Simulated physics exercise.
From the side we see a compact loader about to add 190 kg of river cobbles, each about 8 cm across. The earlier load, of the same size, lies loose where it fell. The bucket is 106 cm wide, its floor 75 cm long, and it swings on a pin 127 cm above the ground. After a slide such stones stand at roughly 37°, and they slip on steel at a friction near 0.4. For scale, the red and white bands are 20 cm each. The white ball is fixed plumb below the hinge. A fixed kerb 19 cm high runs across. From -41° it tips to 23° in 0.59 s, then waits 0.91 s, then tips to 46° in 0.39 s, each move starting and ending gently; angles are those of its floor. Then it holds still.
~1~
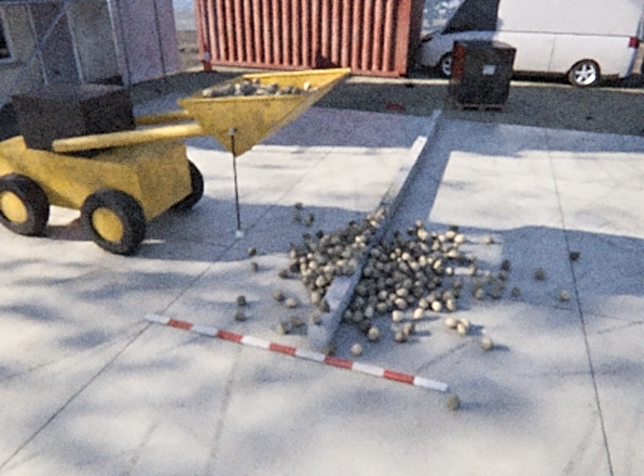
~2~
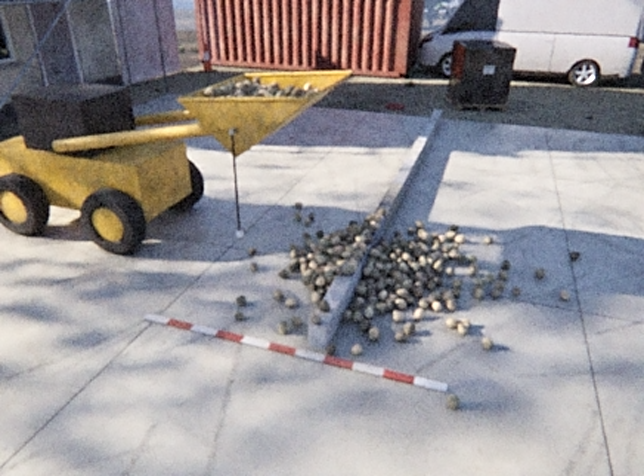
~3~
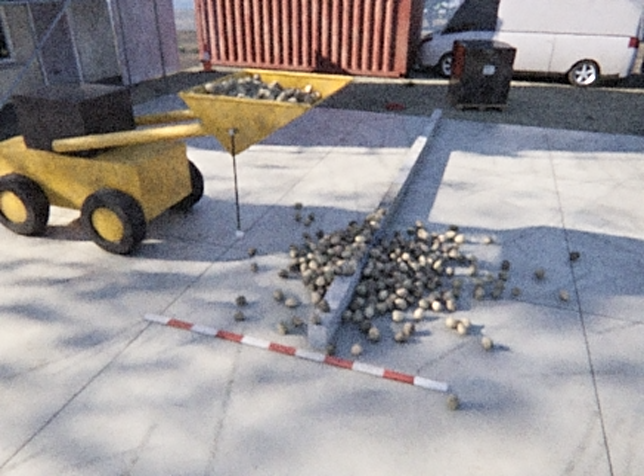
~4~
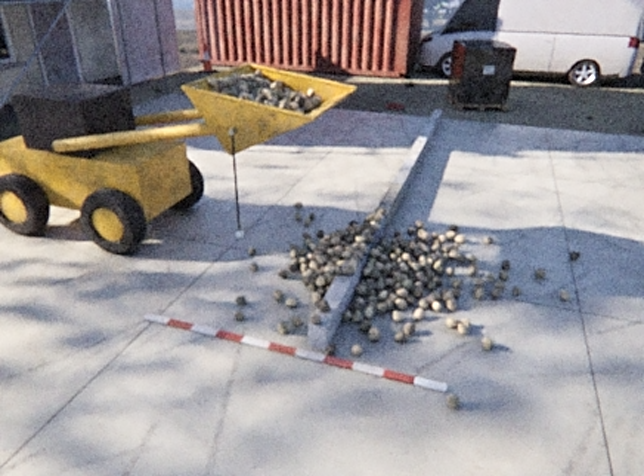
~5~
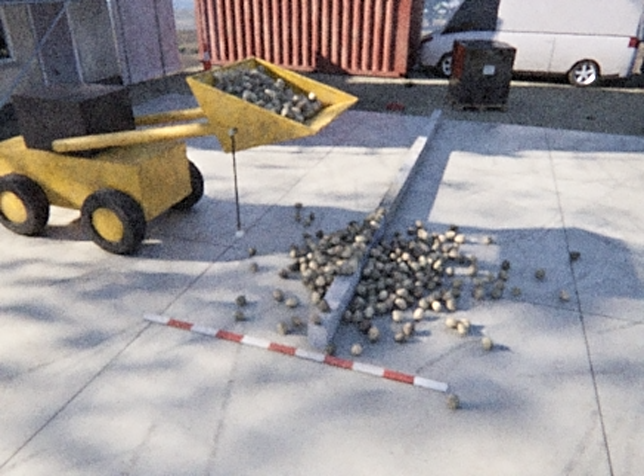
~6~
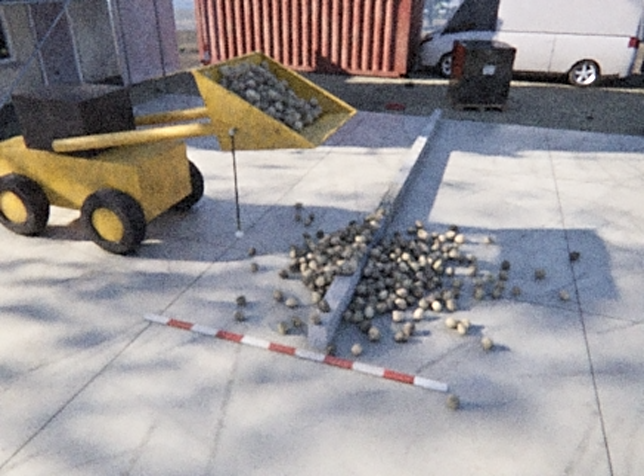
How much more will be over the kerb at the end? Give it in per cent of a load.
Some 55 per cent is added.
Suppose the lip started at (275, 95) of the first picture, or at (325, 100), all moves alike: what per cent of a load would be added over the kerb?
Near 15 per cent from the first place, 80 from the second.
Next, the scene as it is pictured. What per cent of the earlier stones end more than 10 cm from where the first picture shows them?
Roughly 5 per cent of them.
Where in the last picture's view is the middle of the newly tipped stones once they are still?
Around (373, 258).
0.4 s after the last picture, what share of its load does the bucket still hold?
About 100 per cent.
Then, 0.1 s after the last picture the floor is at 13°; in per cent of one load, 100 in the bucket, 42 on this side of the kerb, 58 over the kerb; the foremost stones are at (525, 278).
Then, 0.4 s after the last picture the floor is at 23°; in per cent of one load, 99 in the bucket, 43 on this side of the kerb, 58 over the kerb; the foremost stones are at (525, 278).
Then, 2.0 s after the last picture the floor is at 46°; in per cent of one load, 0 in the bucket, 87 on this side of the kerb, 113 over the kerb; the foremost stones are at (530, 282).
Then, 4.5 s after the last picture the floor is at 46°; in per cent of one load, 0 in the bucket, 87 on this side of the kerb, 113 over the kerb; the foremost stones are at (530, 282). Net gain over the kerb, 55.
